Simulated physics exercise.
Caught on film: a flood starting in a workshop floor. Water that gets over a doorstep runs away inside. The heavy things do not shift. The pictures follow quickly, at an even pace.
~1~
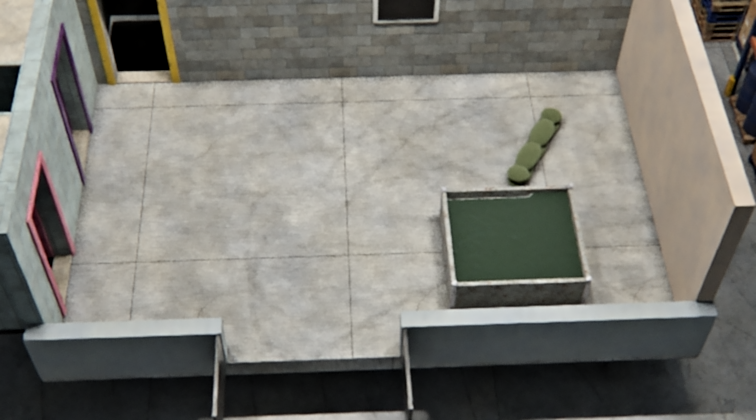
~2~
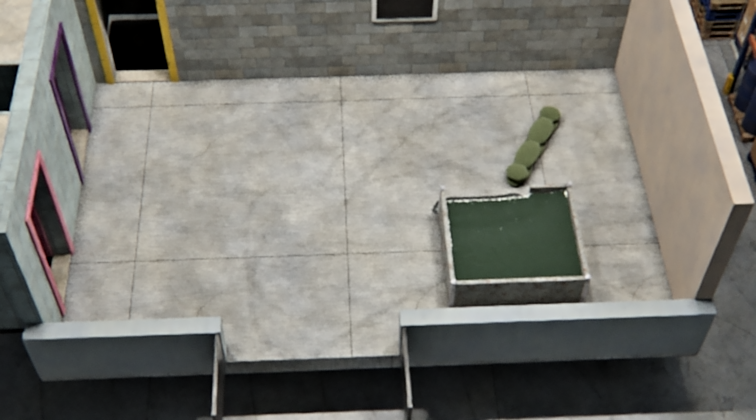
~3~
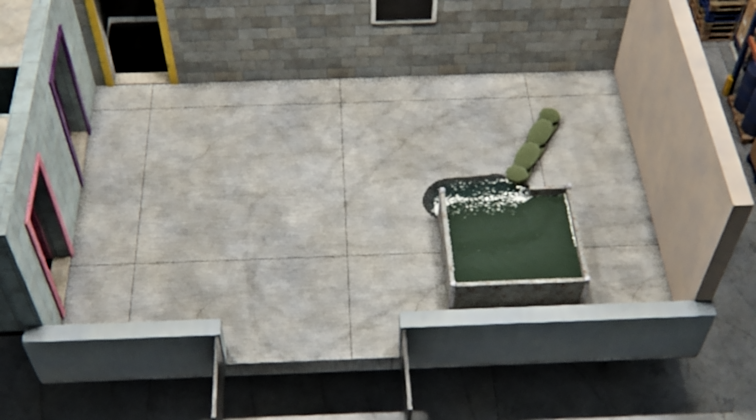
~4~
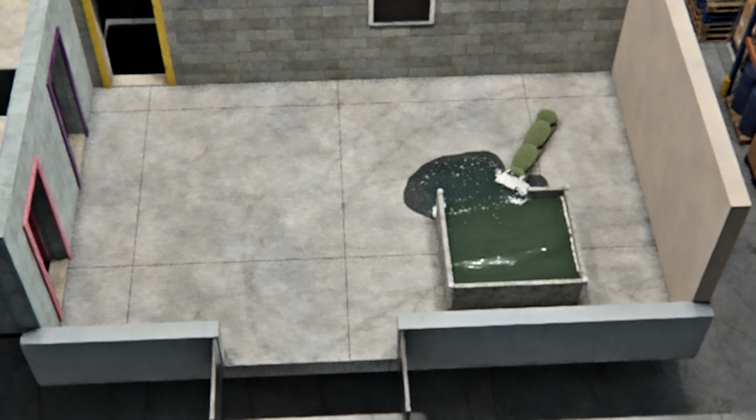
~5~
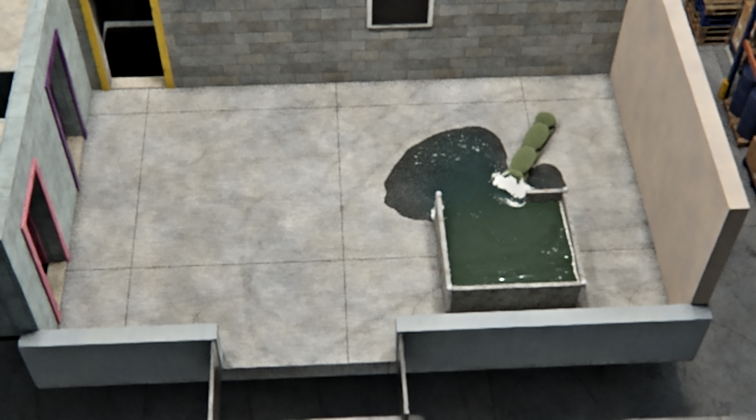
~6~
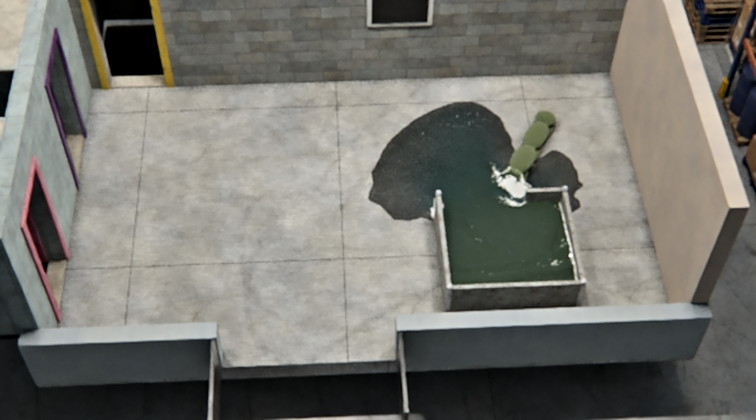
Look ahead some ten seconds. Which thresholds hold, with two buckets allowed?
In the end: The yellow door floods; the purple door holds within the limit; the pink door holds within the limit.
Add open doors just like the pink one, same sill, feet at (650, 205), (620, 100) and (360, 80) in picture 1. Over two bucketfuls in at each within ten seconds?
In that order: Lets less in, lets more in, lets more in.
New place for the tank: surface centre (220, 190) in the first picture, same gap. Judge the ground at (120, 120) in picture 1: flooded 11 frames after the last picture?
At that place: Under water.
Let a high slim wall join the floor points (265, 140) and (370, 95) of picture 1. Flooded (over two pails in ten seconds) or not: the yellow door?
Then: The yellow door takes less.
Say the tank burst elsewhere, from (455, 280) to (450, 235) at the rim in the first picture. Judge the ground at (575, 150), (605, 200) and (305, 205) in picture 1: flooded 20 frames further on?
In turn: Not flooded, no water, under water.
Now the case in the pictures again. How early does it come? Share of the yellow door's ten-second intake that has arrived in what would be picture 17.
Roughly 0 per cent.
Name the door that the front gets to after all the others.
I say the one in pink.
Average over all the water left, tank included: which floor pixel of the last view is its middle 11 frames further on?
I would point to (469, 188).
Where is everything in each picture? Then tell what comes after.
The first frame shows still water in the open tank at (513, 237).
In the second frame, water pours out on the open tank's far side and has run to a hidden place.
In the third frame, the front is at (437, 188), out from the gap on the open tank's far side.
In the fourth frame, the front is at (428, 168), out from the gap on the open tank's far side.
In the fifth frame, the front is at (450, 134), out from the gap on the open tank's far side.
In the sixth frame, the front is at (454, 108), out from the gap on the open tank's far side.
A moment on, water covers 20 % of the floor; the yellow door not reached, the purple door not reached, the pink door not reached.
Next, water covers 25 % of the floor; the yellow door not reached, the purple door not reached, the pink door not reached.
Then, water covers 40 % of the floor; the yellow door wet at the sill, nothing in, the purple door not reached, the pink door not reached.
Later, water covers 65 % of the floor; the yellow door under two buckets in, the purple door wet at the sill, nothing in, the pink door wet at the sill, nothing in.
In the end, water covers 85 % of the floor; the yellow door over two buckets in, the purple door wet at the sill, nothing in, the pink door wet at the sill, nothing in.
